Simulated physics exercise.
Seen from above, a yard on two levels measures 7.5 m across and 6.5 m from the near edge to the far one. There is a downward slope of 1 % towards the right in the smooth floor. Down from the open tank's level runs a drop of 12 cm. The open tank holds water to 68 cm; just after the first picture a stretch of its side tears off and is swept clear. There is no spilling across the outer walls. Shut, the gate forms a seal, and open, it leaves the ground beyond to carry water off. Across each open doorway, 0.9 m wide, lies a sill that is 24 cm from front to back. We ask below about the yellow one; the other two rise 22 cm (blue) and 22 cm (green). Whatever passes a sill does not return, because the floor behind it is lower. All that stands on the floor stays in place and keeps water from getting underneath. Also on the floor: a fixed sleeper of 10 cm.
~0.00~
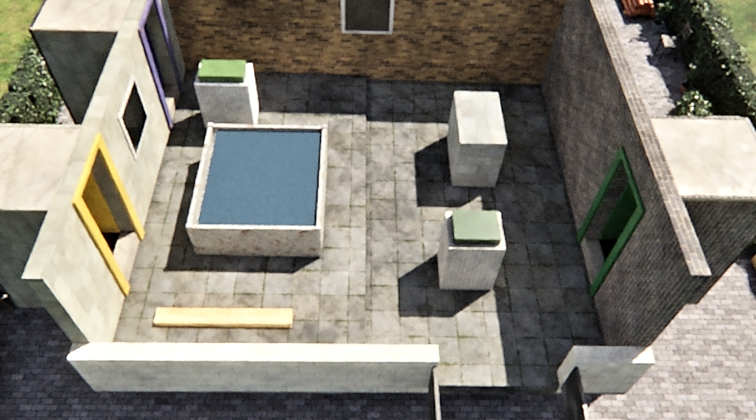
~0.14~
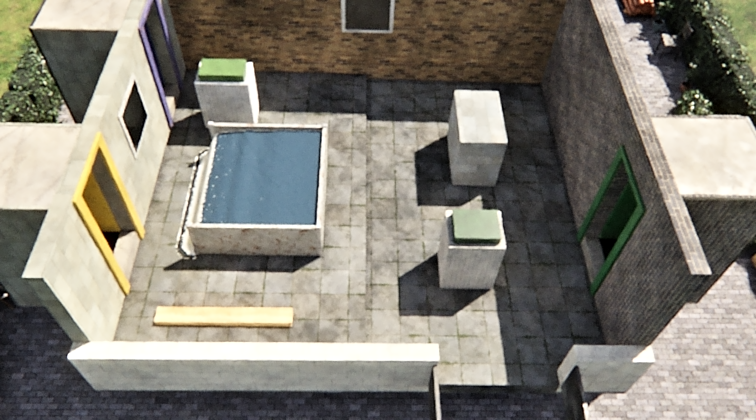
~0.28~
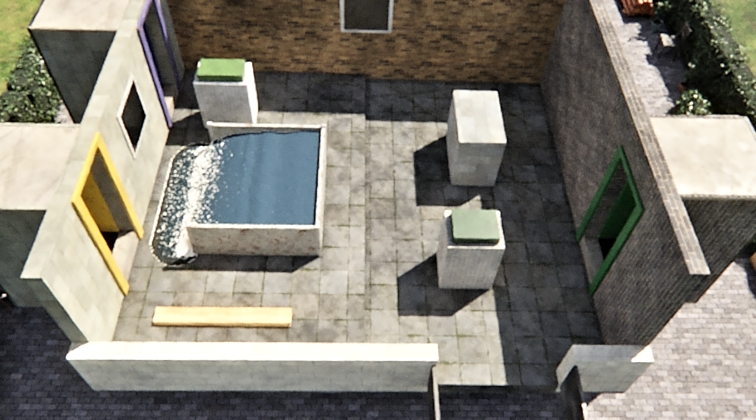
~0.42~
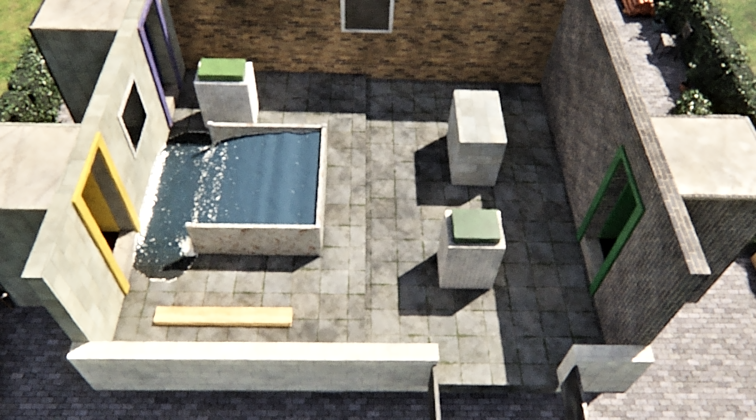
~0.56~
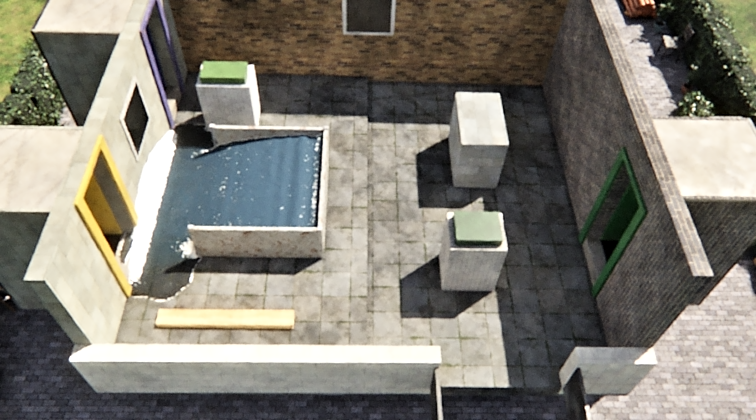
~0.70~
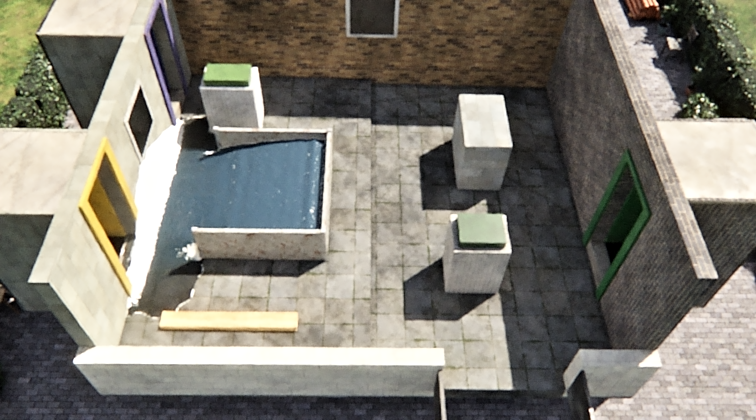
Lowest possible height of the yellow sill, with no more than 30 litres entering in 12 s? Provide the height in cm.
I would say 29 cm.
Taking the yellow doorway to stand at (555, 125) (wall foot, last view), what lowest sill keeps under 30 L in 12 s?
Minimum: About 10.0 cm.
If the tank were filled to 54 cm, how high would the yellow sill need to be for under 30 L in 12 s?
You'd need a step of close to 22 cm.
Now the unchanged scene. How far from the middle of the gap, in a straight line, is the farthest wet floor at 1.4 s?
The front is some 3.6 m out.
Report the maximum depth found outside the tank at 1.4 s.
50 cm.
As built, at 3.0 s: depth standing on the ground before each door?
Door by door in cm - blue 17, green 0, yellow 18.
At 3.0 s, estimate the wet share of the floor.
Wet share: Near 40 %.
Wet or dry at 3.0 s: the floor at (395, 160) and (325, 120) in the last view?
Well, the first is bone-dry and the second soaked.
After 1.4 s water covers 15 % of the floor, deepest (50 cm) near (166, 210); 36 cm at the yellow door, 13 litres in over its 27 cm sill.
After 3.0 s water covers 40 % of the floor, deepest (36 cm) near (192, 74); 18 cm at the yellow door, 34 litres in over its 27 cm sill.
After 12.0 s water covers 95 % of the floor, deepest (14 cm) near (560, 162); 6 cm at the yellow door, 34 litres in over its 27 cm sill.
At the yellow door as built, the water arrived by 0.5 s and peaked near 42 cm at 0.7 s.
With a sill of 24.5 cm, 57 litres would have come in within the 12 s; with 33 cm, 14 litres. So under 30 litres takes about 29 cm.
